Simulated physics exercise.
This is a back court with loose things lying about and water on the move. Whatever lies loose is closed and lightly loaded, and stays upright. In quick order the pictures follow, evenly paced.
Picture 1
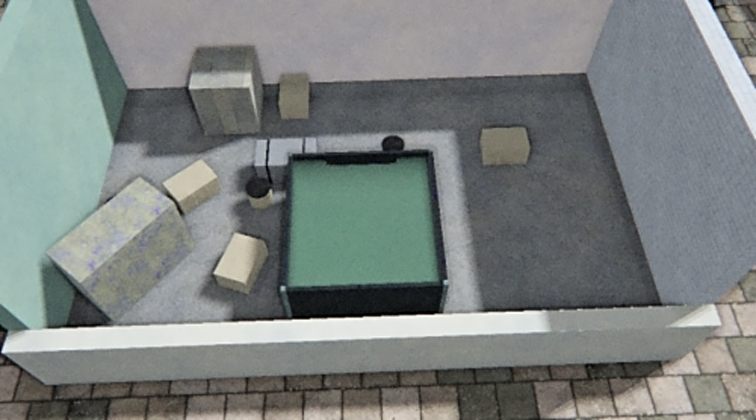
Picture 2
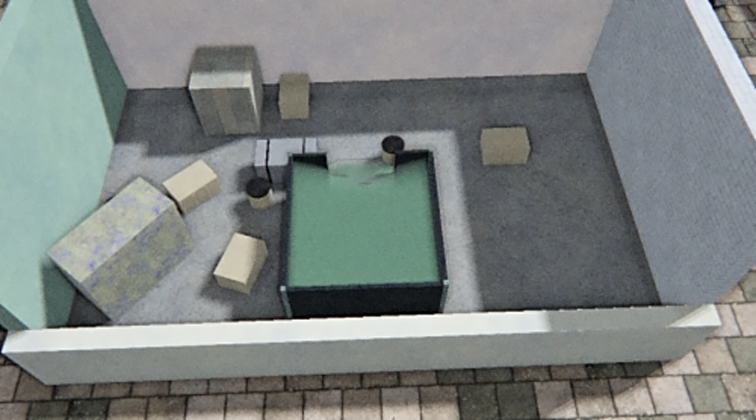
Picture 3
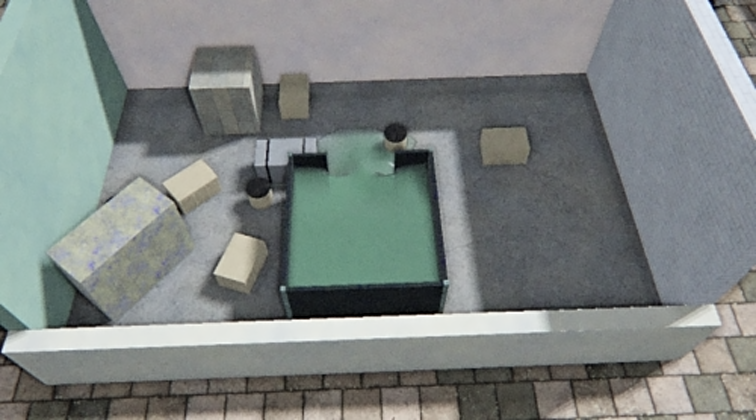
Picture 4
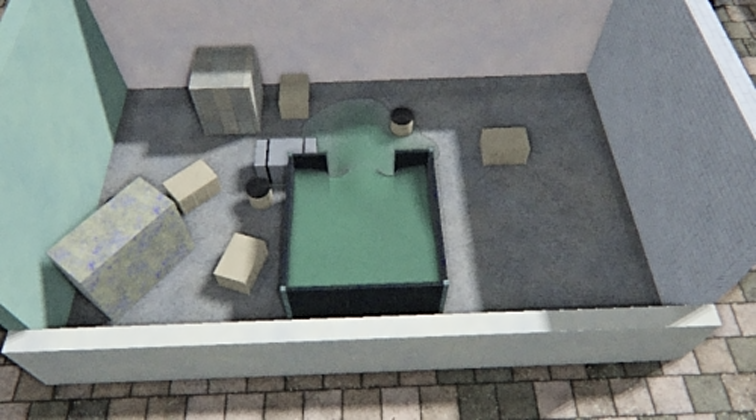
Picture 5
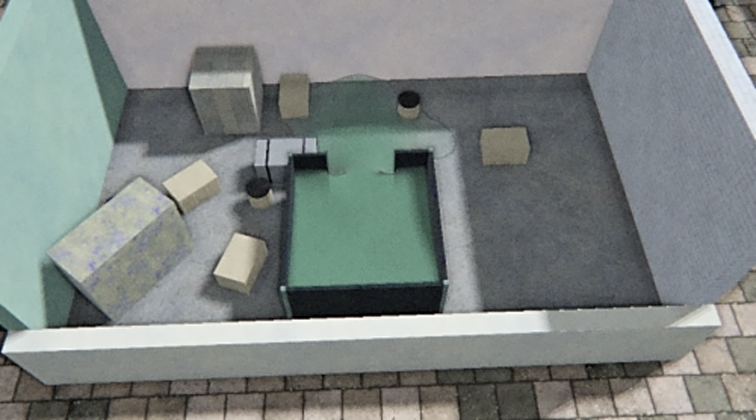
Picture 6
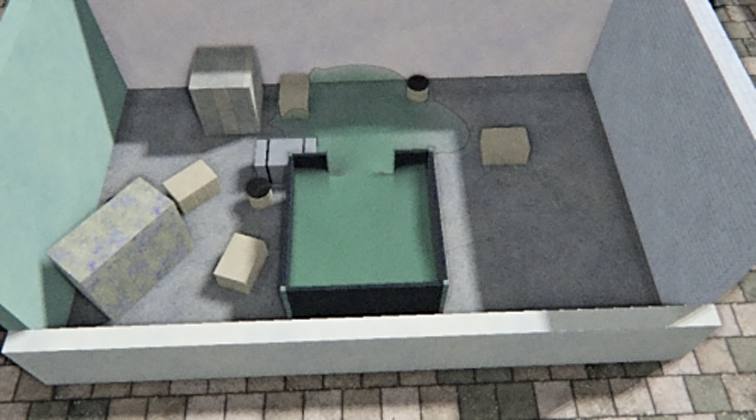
A walled back court with a dark grey floor and brick paving outside is seen from high above by a still camera. A green pool fills a black-walled tank near the centre, with pale boxes, a mottled block and a dark-topped pail to its left, another pail behind it, and a tan box to the right. Water pours through a gap in the tank's back wall and spreads rearward, as the pail behind slides back and slightly right.
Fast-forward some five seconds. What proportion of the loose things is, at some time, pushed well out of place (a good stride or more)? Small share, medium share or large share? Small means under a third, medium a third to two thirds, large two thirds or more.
A medium share.
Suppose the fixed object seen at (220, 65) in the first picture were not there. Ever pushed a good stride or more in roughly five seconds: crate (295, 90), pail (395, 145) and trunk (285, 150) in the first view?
In order: Got displaced, got displaced, stayed put.
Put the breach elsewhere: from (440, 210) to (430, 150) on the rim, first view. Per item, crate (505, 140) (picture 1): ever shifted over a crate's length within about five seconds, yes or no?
As I see it, the answer is covers that distance.
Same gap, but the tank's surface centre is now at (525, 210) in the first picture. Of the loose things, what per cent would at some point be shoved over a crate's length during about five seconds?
I'd put it near 60 percent.
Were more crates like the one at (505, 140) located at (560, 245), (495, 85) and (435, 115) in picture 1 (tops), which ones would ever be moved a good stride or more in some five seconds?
Outcome per entry: Stays where it is / knocked aside / knocked aside.
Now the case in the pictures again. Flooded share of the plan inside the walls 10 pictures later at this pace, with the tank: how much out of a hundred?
It comes to some 40 in a hundred.
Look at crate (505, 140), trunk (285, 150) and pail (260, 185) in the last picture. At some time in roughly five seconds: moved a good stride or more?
Short of that, goes that far, goes that far.
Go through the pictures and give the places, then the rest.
The first picture shows a pail at (393, 144) rests on the ground; a crate at (294, 89), on the bottom; 0 of 8 have shifted.
The second picture shows a pail at (393, 144), on the bottom; a crate at (294, 89), on the bottom; 0 of 8 have shifted.
The third picture shows a pail at (396, 133) rests on the ground, close to its start; a crate at (294, 89), on the bottom; 1 of 8 have shifted.
The fourth picture shows a pail at (402, 116) rests on the ground, a stride from its start; a crate at (294, 89) rests on the ground; 1 of 8 have shifted.
The fifth picture shows a pail at (409, 99) rests on the ground, a stride from its start; a crate at (294, 89) rests on the ground; 1 of 8 have shifted.
The sixth picture shows a pail at (418, 82), on the bottom, a stride from its start; a crate at (294, 89) rests on the ground; 1 of 8 have shifted.
A moment on, 1 of 8 are well off their spots; 1 afloat.
Next, 1 of 8 are well off their spots; 1 afloat.
Later, 3 of 8 are well off their spots; 0 afloat.
In the end, 5 of 8 are well off their spots, and 5 have been at some point; 2 afloat.
